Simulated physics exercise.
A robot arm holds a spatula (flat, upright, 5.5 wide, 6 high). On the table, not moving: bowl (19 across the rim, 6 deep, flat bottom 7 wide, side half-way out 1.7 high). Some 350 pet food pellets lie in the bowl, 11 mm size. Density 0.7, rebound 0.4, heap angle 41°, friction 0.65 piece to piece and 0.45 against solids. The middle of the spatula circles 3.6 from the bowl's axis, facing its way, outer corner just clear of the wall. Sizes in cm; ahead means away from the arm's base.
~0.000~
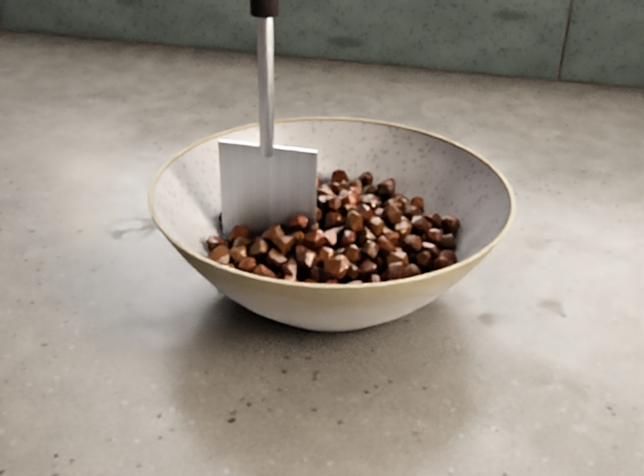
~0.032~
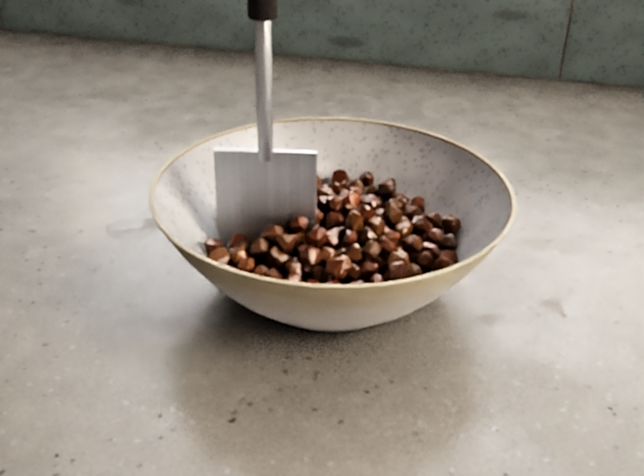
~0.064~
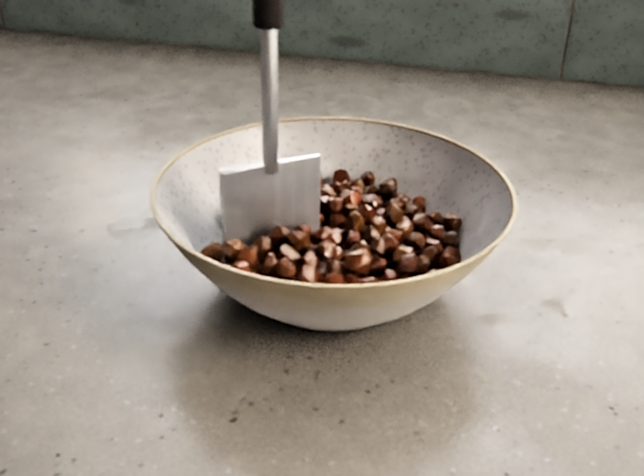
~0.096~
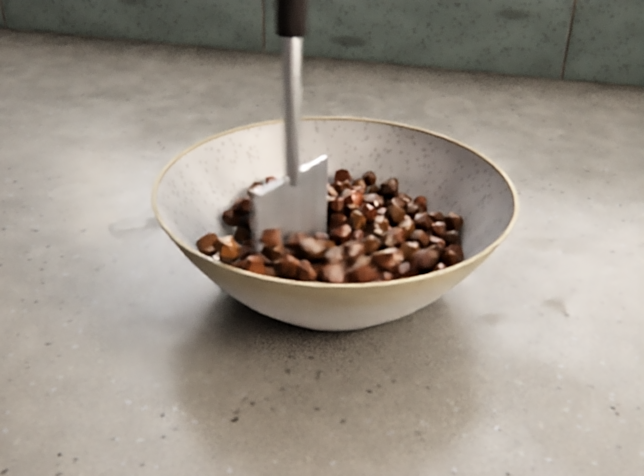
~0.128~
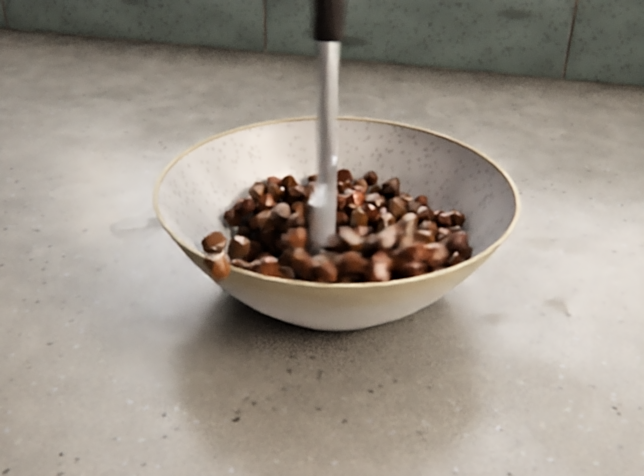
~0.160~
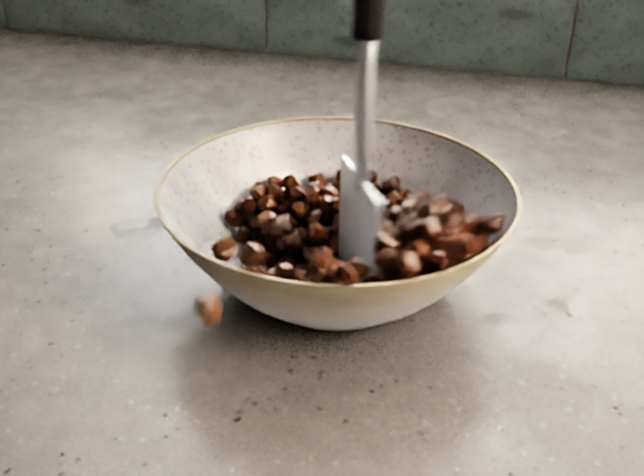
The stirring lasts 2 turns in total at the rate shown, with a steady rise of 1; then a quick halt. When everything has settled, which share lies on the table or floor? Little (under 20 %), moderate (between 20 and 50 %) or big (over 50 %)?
Share on the table or floor: Moderate (between 20 and 50 %).
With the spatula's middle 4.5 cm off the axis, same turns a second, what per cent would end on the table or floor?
In that case some 30 per cent.
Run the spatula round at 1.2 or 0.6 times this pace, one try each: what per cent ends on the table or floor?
Some 40 and 15 per cent.
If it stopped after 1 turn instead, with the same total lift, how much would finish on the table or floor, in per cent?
In that case some 20 per cent.
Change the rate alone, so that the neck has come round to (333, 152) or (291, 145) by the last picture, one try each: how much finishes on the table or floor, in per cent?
About 25 and 10 per cent.
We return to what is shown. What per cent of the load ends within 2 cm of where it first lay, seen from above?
Roughly 10 per cent.
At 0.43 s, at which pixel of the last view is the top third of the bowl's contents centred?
At about (233, 188).
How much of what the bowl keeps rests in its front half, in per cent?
Some 55 per cent.
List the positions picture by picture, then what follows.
The first frame shows spatula neck at (267, 119), 0° round; upper third of the load around (340, 227), from x 215 to 450, top at y 180; 354 in the bowl.
The second frame shows spatula neck at (265, 124), 11° round; upper third of the load around (337, 231), from x 215 to 450, top at y 180.
The third frame shows spatula neck at (270, 135), 38° round; upper third of the load around (334, 239), from x 210 to 450, top at y 180.
The fourth frame shows spatula neck at (292, 146), 66° round; upper third of the load around (341, 248), from x 205 to 455, top at y 180.
The fifth frame shows spatula neck at (326, 152), 93° round; upper third of the load around (367, 248), from x 210 to 465, top at y 180; 353 in the bowl, 1 in flight or on the tool.
The sixth frame shows spatula neck at (363, 150), 121° round; upper third of the load around (409, 238), from x 210 to 495, top at y 180; 353 in the bowl, 1 in flight or on the tool.
By 0.43 s, 354° round, highest piece 9 above the table; 284 in the bowl, 39 on the table or floor, 31 in flight or on the tool.
By 0.70 s, 226° round, highest piece 7 above the table; 254 in the bowl, 93 on the table or floor, 7 in flight or on the tool.
By 1.03 s, 0° round, highest piece 6 above the table; 242 in the bowl, 110 on the table or floor, 2 in flight or on the tool.
By 1.73 s, 0° round, highest piece 6 above the table; 242 in the bowl, 112 on the table or floor.
Final count, 242 in the bowl, 112 on the table or floor. That is 32 % on the table or floor.
